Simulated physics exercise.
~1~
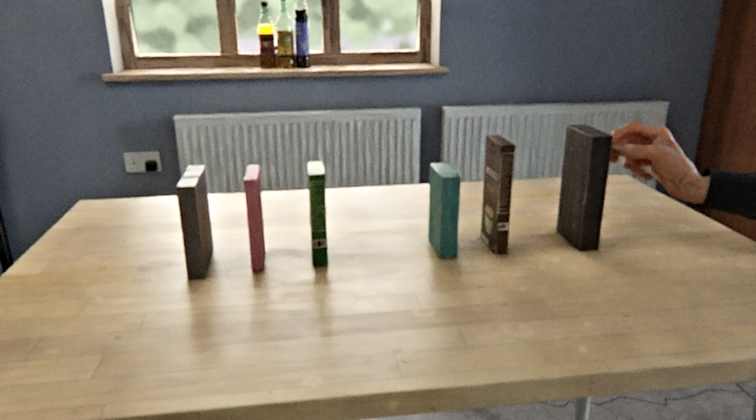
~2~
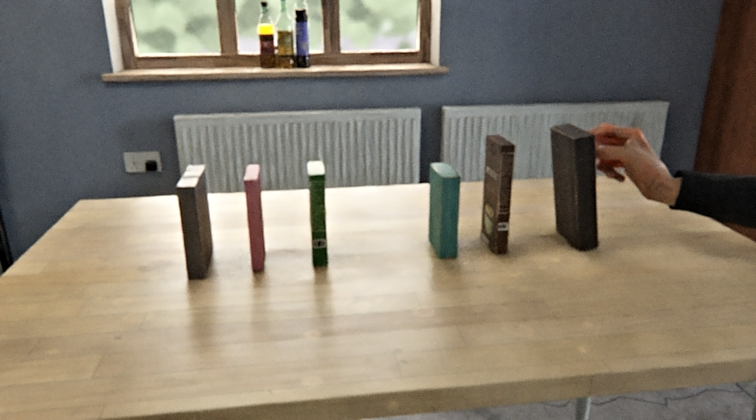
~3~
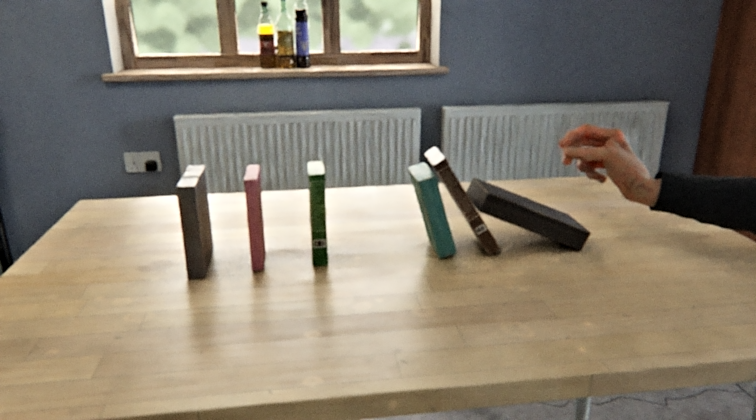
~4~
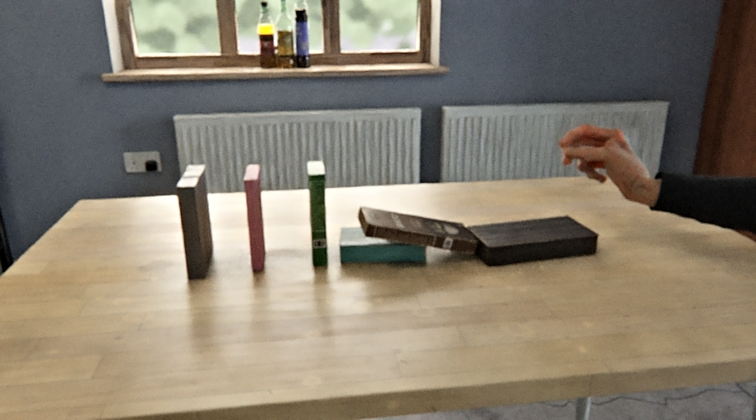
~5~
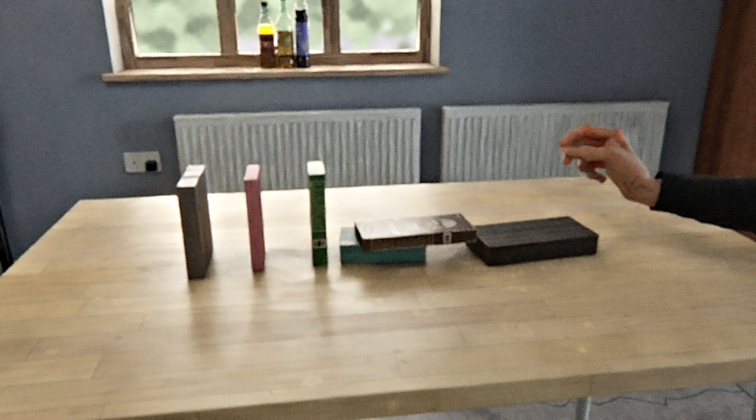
We see six upright blocks and packets lined up on a wooden table as a hand tips the black one leftward; it topples the brown packet and turquoise block, which end up lying down with it, while the green, pink and grey ones stay standing.
